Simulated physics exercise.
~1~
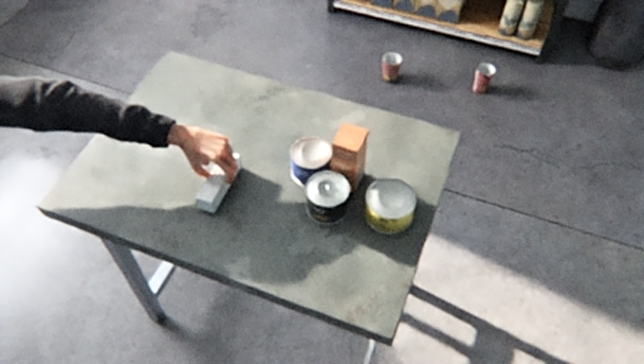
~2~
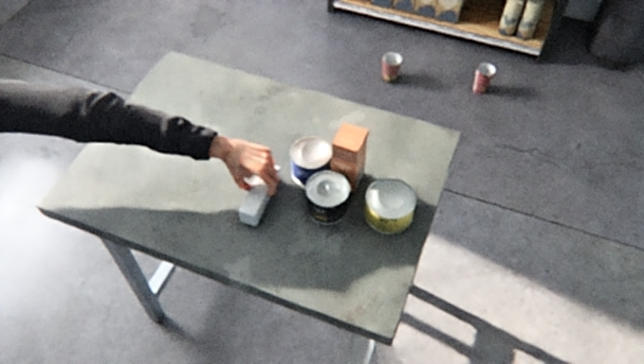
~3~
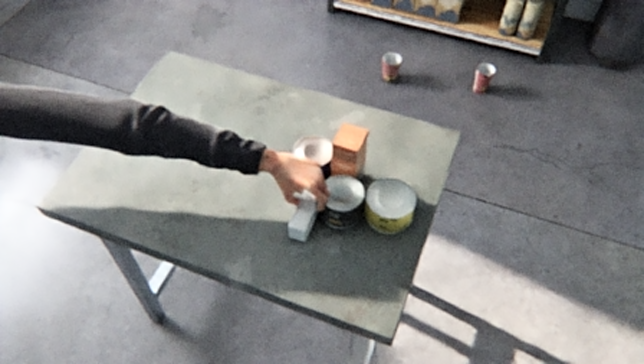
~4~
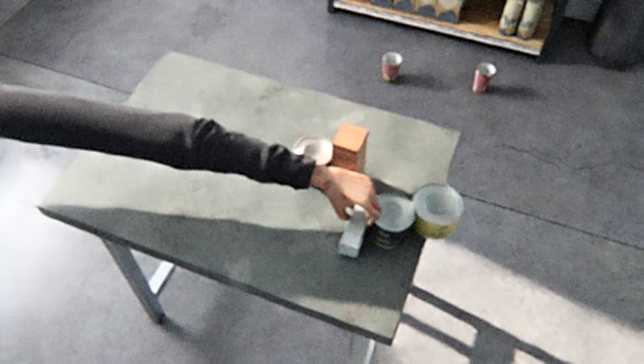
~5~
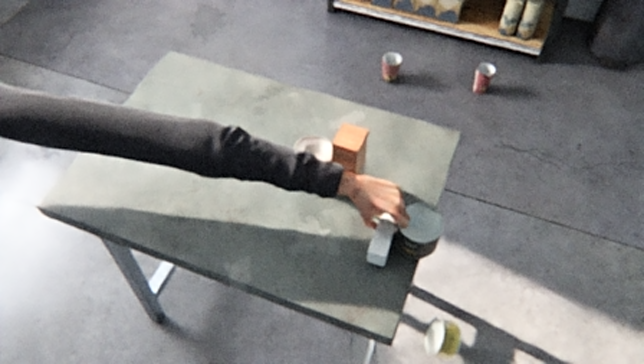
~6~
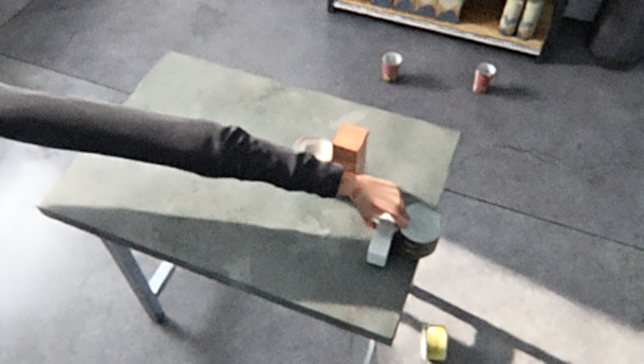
A hand in a dark sleeve slid a small pale block rightward across a table, pushing a black tub into a yellow one, which fell to the floor, and stopped with the black tub at the table's edge, the blue tub and orange carton still standing.
